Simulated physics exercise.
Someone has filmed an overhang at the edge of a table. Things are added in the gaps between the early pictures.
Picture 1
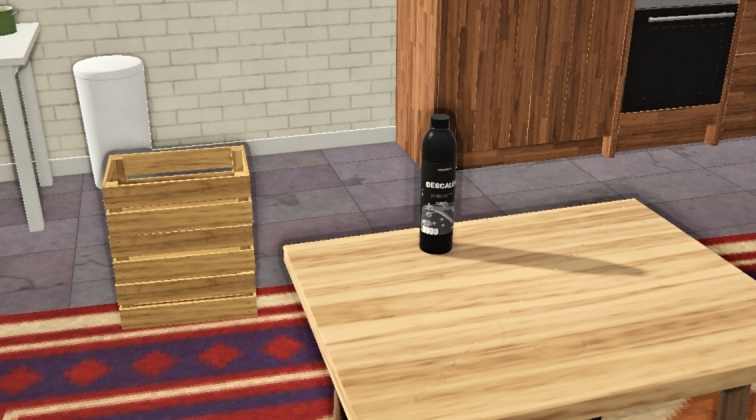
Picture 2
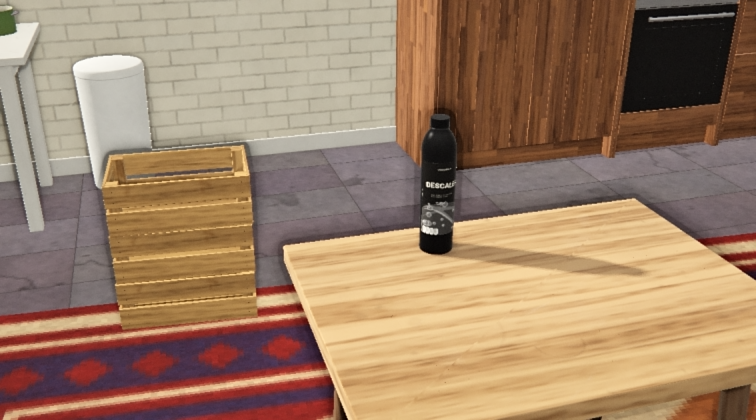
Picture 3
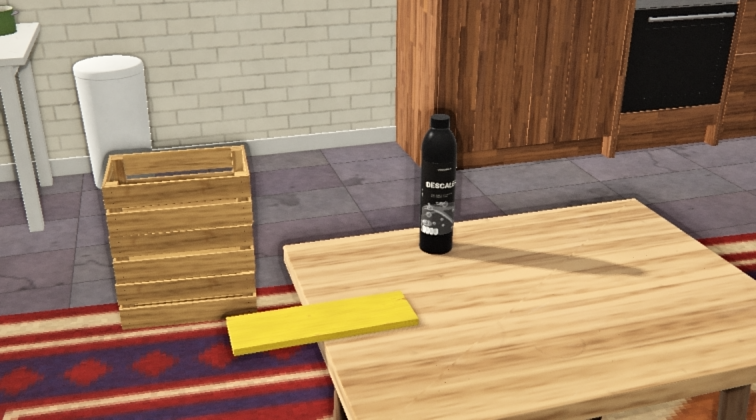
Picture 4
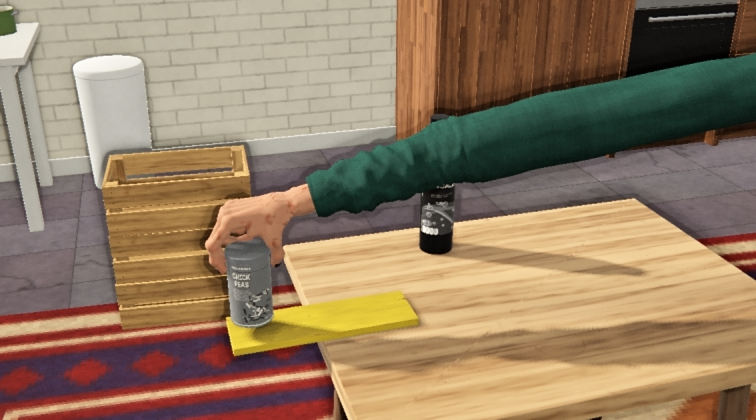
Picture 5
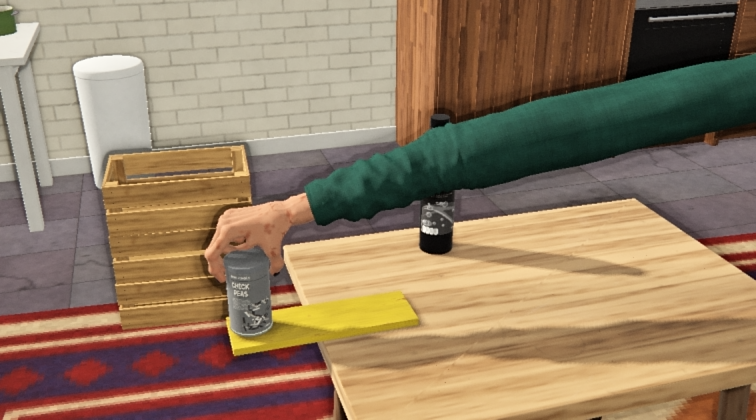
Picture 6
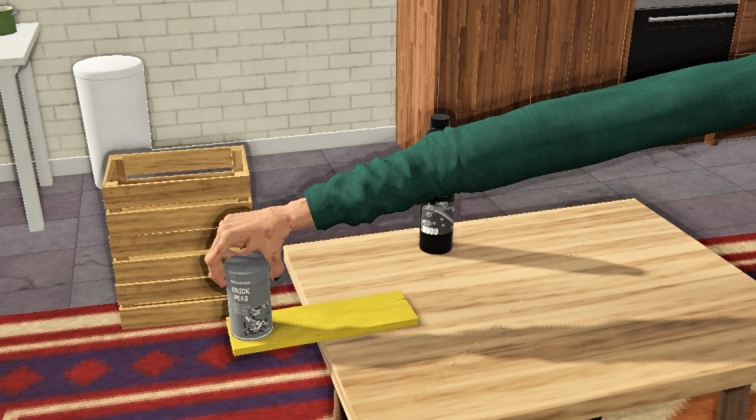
The clip opens on a wooden table with a black bottle standing on it. A yellow board appears, jutting out over the table's left edge. Then a green-sleeved arm reaches in from the right, holding a grey tin above the board's outer end, and lowers it slightly into place, keeping hold.
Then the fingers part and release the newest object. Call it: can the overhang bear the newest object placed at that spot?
It cannot.
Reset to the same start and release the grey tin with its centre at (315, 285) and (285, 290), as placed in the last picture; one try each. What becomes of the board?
On the first try it remains balanced; on the second try it falls.
Then, 0.40 s later than the last frame, yellow board and grey tin now down on the floor or falling.
Then, 0.60 s later than the last frame, things are still on the move.
When it is over, down on the floor or falling, yellow board and grey tin; black bottle as before. The board tips off the edge.
